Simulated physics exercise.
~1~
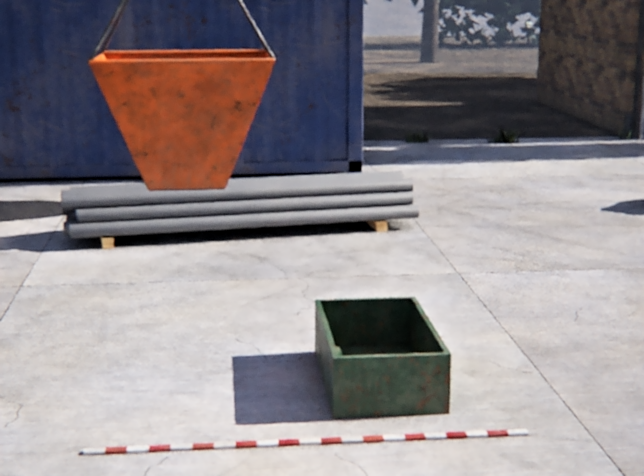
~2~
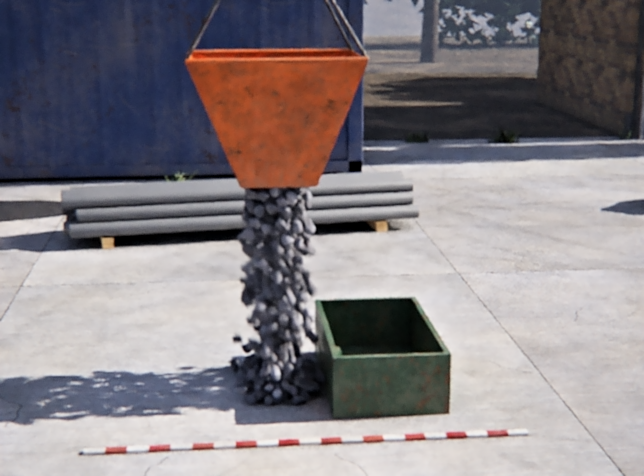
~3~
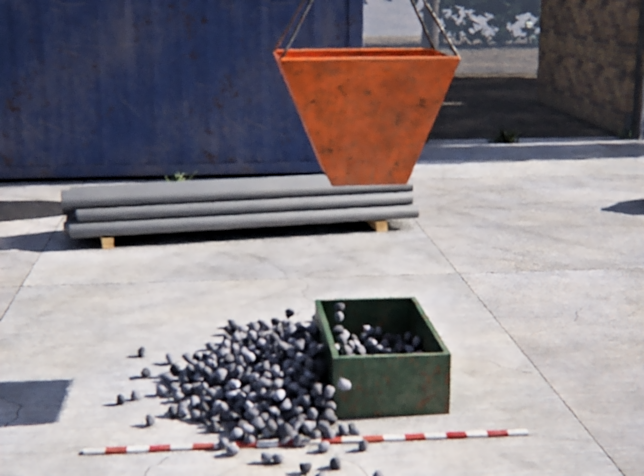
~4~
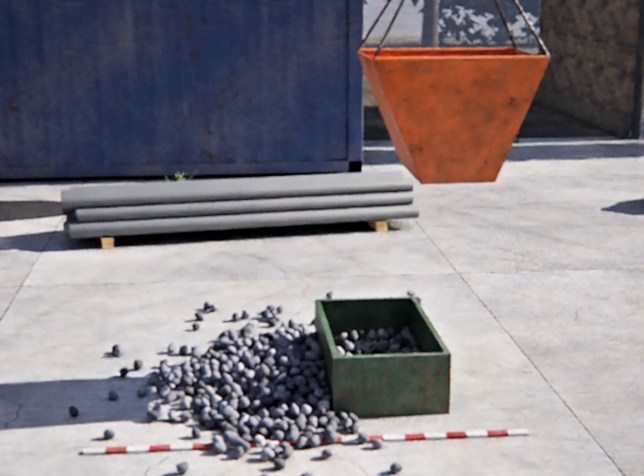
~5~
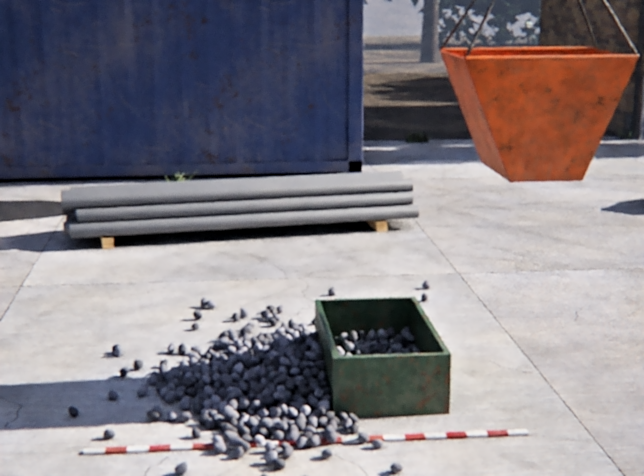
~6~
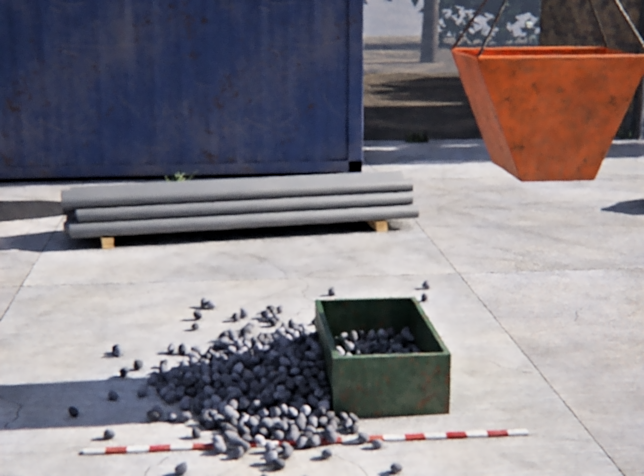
An orange skip hanging from cables moved right across a concrete yard and dropped its grey stones beside a green bin, leaving most heaped to the bin's left, some inside and a few scattered beyond, while the empty skip stopped at the right.
